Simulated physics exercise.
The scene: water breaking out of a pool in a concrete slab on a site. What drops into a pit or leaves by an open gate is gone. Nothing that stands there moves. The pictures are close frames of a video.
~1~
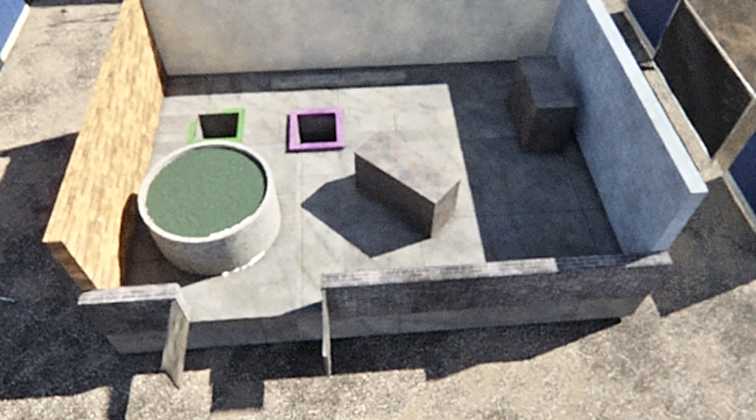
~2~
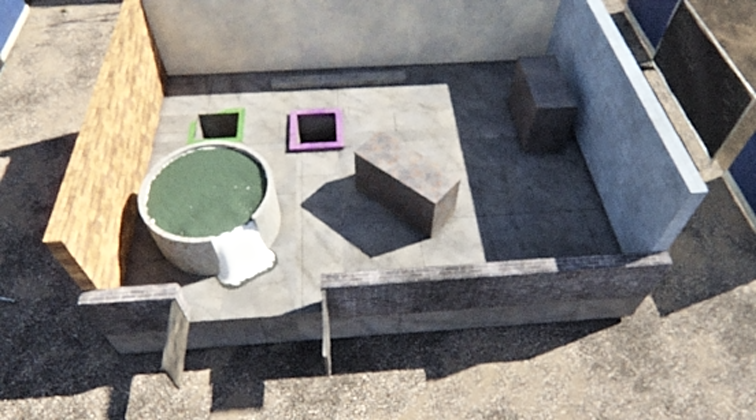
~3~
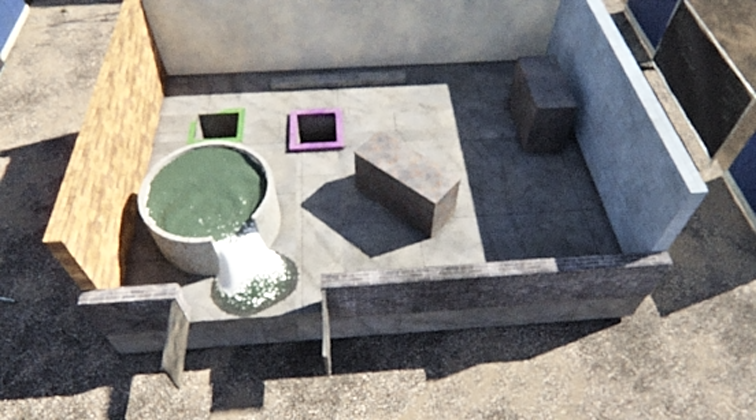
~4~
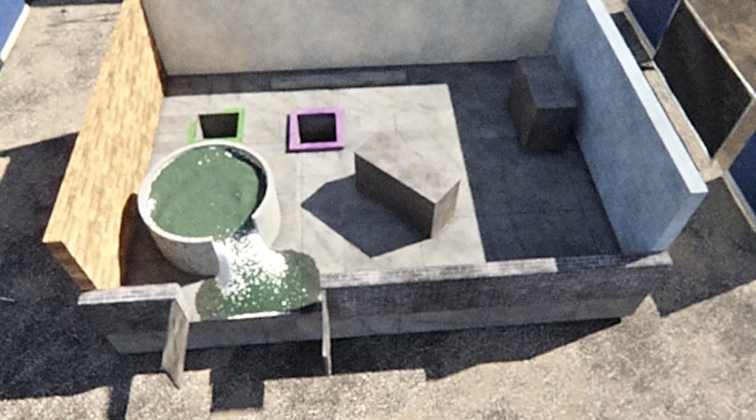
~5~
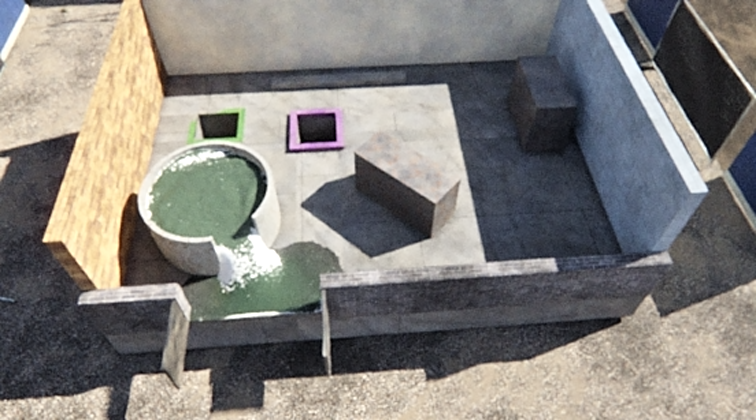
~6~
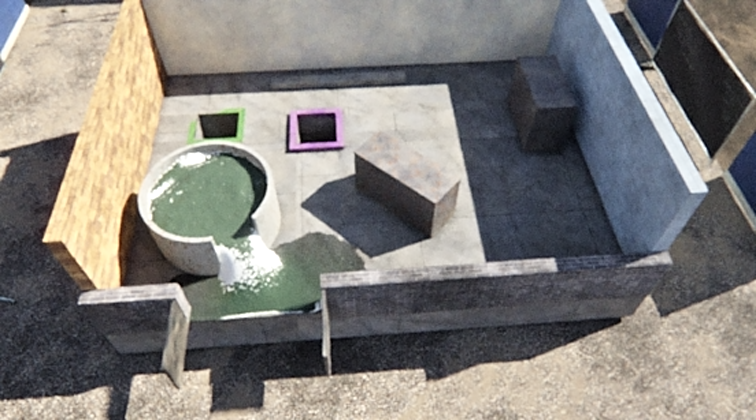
The clip opens on a round pool of dark green water standing still inside a walled concrete yard, near a green-edged and a purple-edged pit. White water bursts from the pool's lower right side, then foams onto the slab, and a green puddle spreads along the front wall and toward the right.
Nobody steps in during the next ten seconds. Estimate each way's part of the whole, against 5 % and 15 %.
In the end: The gate takes above 15 %; the green pit takes not even 5 %; the purple pit takes not even 5 %.
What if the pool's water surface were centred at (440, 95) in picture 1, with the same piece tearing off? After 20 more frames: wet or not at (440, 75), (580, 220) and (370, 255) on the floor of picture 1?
In turn: Free of water, flooded, awash.
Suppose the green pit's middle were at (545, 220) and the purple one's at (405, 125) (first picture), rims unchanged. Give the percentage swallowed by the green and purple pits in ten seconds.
Per cent: Green 6, purple 0.
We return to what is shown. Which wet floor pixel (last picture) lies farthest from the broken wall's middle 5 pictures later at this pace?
At about (512, 286).
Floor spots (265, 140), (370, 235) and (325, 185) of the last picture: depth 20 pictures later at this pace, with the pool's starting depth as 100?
Roughly 0, 0 and 0 per cent, in turn.
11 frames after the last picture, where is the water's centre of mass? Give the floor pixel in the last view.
Near (249, 233).
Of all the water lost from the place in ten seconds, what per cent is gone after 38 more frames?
I make it 85 per cent.
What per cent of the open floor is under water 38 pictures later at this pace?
I make it 25 per cent.
A moment on, water covers 10 % of the floor; the gate 21 %, the green pit 0 %, the purple pit 0 %.
Next, water covers 15 % of the floor; the gate 34 %, the green pit 0 %, the purple pit 0 %.
Then, water covers 20 % of the floor; the gate 47 %, the green pit 0 %, the purple pit 0 %.
Later, water covers 25 % of the floor; the gate 61 %, the green pit 0 %, the purple pit 0 %.
In the end, water covers 35 % of the floor; the gate 71 %, the green pit 0 %, the purple pit 0 %.
